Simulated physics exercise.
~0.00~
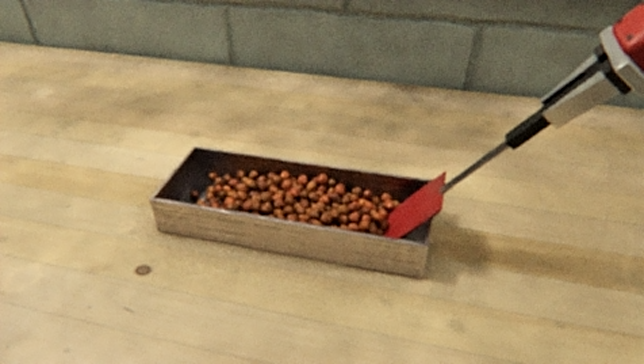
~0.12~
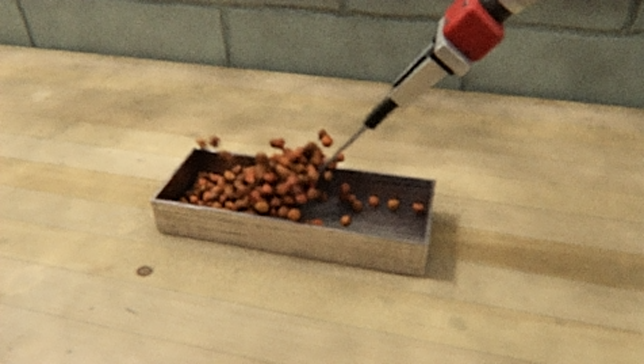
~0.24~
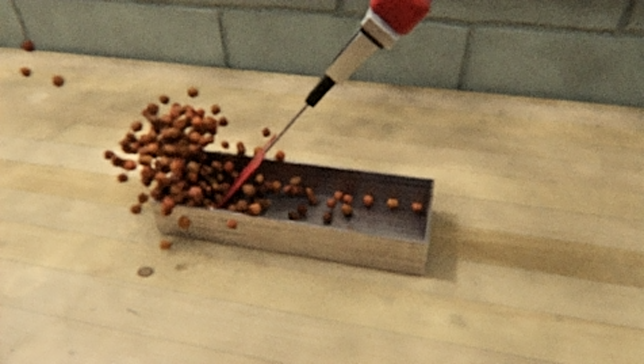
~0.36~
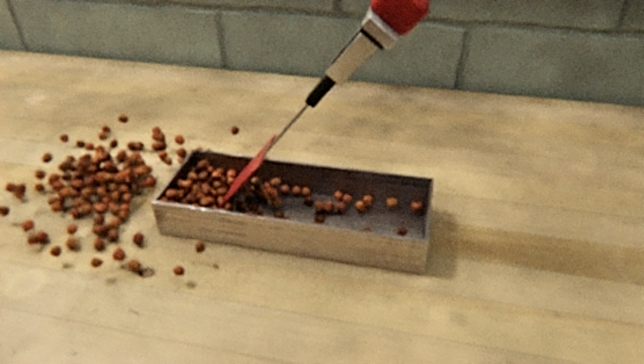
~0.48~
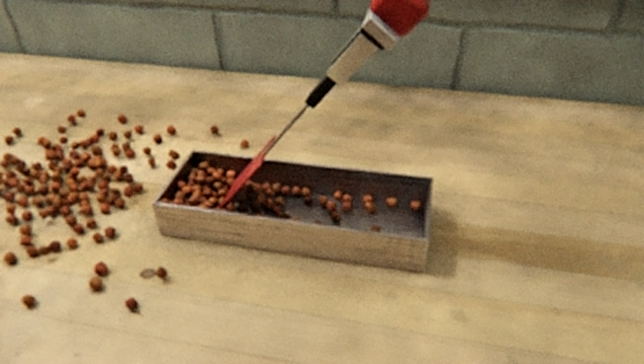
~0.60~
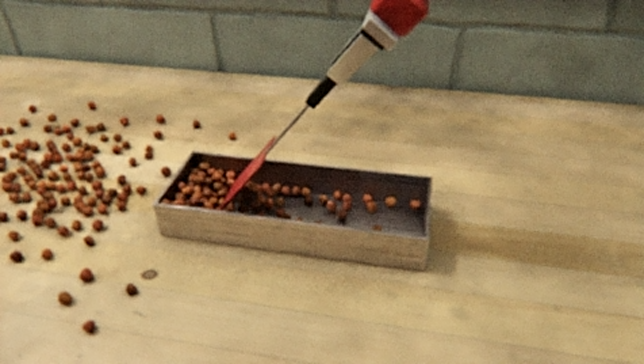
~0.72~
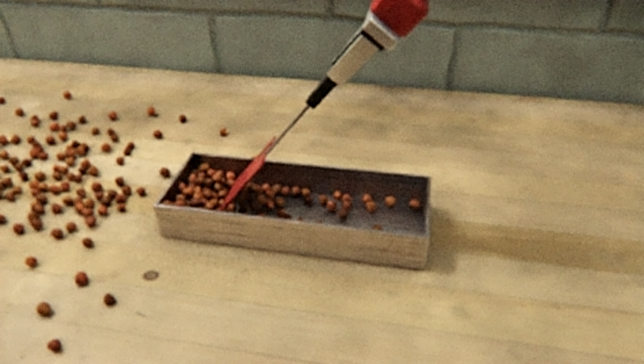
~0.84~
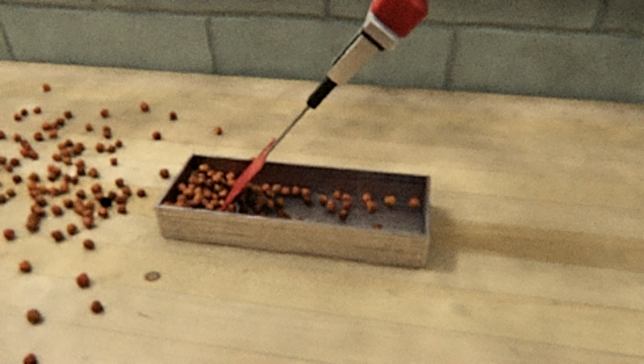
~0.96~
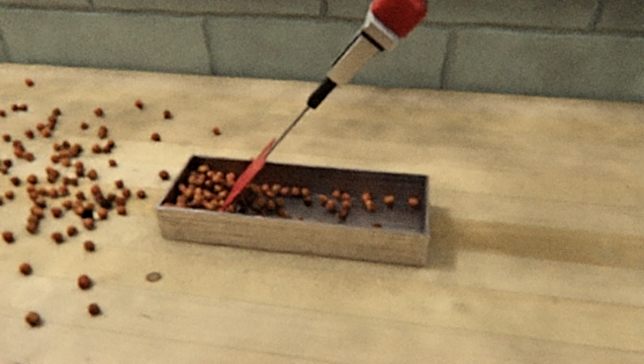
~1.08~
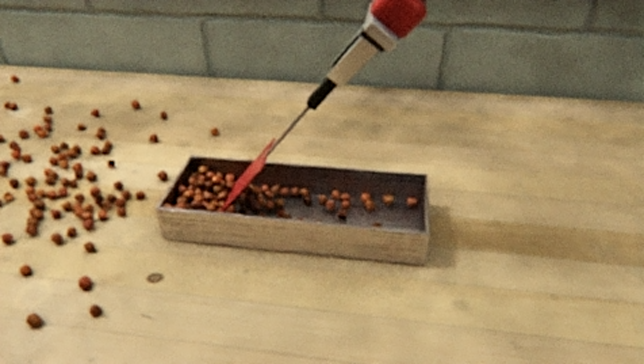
Hazelnuts flying out of a shallow tin as a robot arm sweeps a red turner left, about half ending scattered on the table.
